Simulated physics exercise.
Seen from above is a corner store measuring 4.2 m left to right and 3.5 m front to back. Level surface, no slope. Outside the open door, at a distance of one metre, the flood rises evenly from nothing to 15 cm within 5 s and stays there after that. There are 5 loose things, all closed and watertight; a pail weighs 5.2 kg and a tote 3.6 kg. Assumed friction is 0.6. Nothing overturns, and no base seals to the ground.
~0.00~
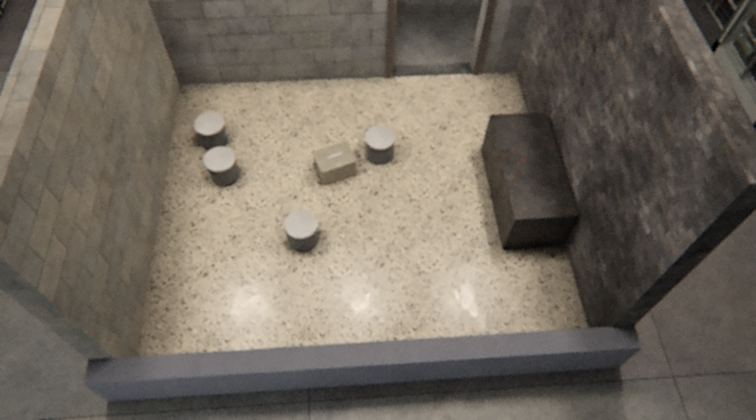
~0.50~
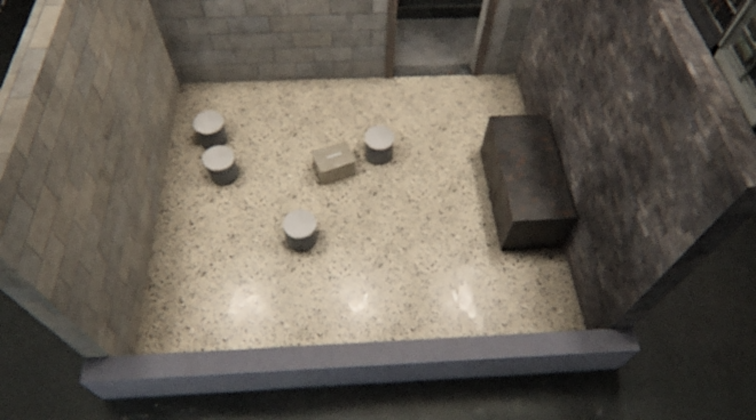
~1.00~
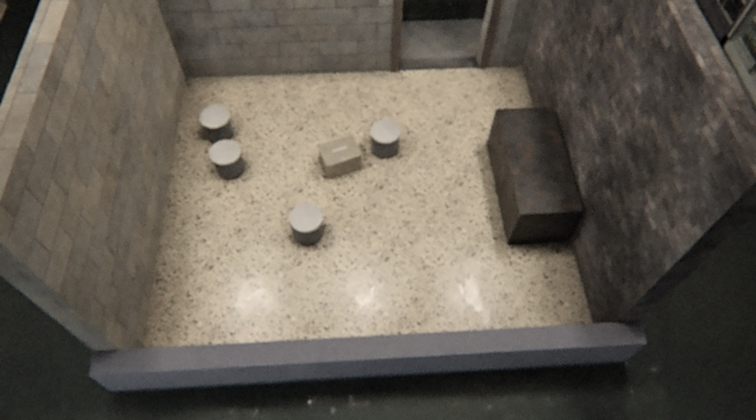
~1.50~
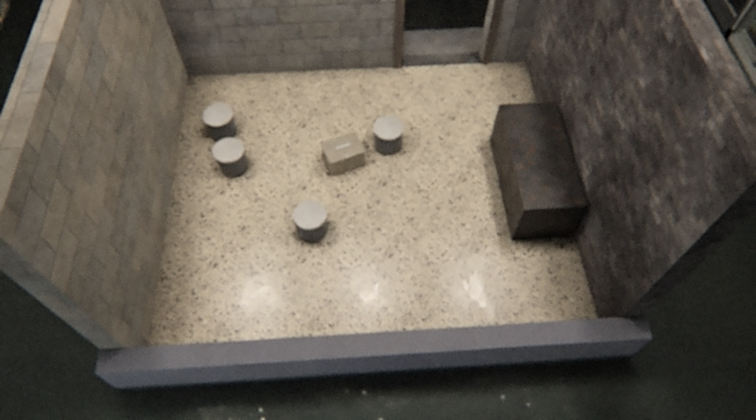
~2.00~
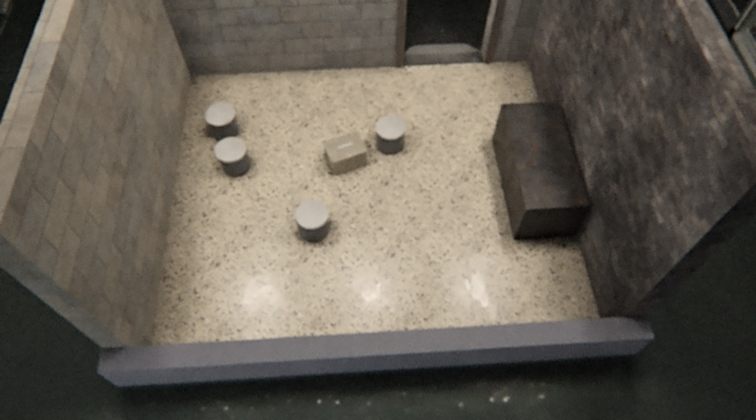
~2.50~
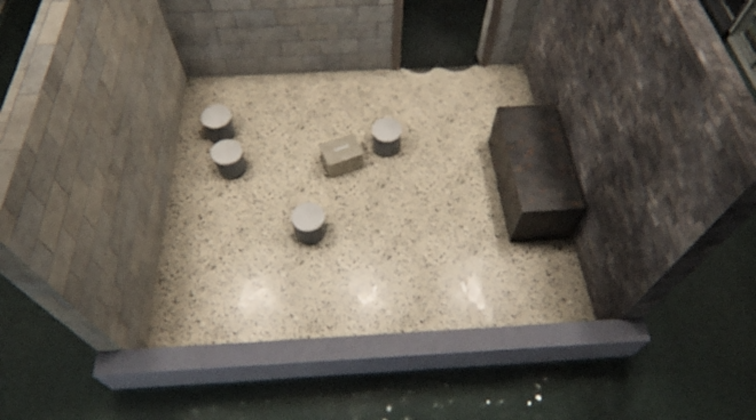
Dark water spreads around the outside of a walled room while the objects inside stay still.
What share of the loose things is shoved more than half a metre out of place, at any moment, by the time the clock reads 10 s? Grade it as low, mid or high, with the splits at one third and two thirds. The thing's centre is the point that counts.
Grade: Low, under a third.
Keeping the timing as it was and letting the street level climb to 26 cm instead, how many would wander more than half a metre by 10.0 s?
With that change, 3 of them.
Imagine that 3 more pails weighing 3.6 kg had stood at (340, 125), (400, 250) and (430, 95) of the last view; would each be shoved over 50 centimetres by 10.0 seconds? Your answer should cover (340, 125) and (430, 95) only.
Taking them in order, the first is below the threshold and the second is above the threshold.
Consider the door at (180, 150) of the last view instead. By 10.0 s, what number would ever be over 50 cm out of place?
Result: 3.
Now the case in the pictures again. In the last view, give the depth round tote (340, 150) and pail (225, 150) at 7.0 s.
I'd put it at 2 cm and 1 cm respectively.
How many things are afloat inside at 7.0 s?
Count: 0.
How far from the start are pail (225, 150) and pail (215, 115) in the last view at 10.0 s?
In turn: 0 cm, 0 cm.
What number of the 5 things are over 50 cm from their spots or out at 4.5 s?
0 of them.
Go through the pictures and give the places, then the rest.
In the first frame, a pail at (301, 223), on the bottom; a tote at (335, 156), on the bottom; 0.0 m2 under water; 0 of 5 have shifted.
In the second frame, a pail at (300, 223), on the bottom; a tote at (334, 156), on the bottom; water covers 0.0 m2; 0 of 5 have shifted.
In the third frame, a pail at (306, 217) rests on the ground; a tote at (340, 150), on the bottom; water covers 0.0 m2; 0 of 5 have shifted.
In the fourth frame, a pail at (310, 214), on the bottom; a tote at (343, 147) rests on the ground; water covers 0.0 m2; 0 of 5 have shifted.
In the fifth frame, a pail at (312, 214) rests on the ground; a tote at (345, 146), on the bottom; water covers 0.0 m2; 0 of 5 have shifted.
In the sixth frame, a pail at (308, 216) rests on the ground; a tote at (341, 149), on the bottom; water covers 0.0 m2; 0 of 5 have shifted.
After 3.5 s 0 of 5 are over 50 cm from their spots; 0 afloat.
After 4.5 s 0 of 5 are over 50 cm from their spots; 0 afloat.
After 7.0 s 0 of 5 are over 50 cm from their spots; 0 afloat.
After 10.0 s 0 of 5 are over 50 cm from their spots, and 0 have been at some point; 0 afloat.
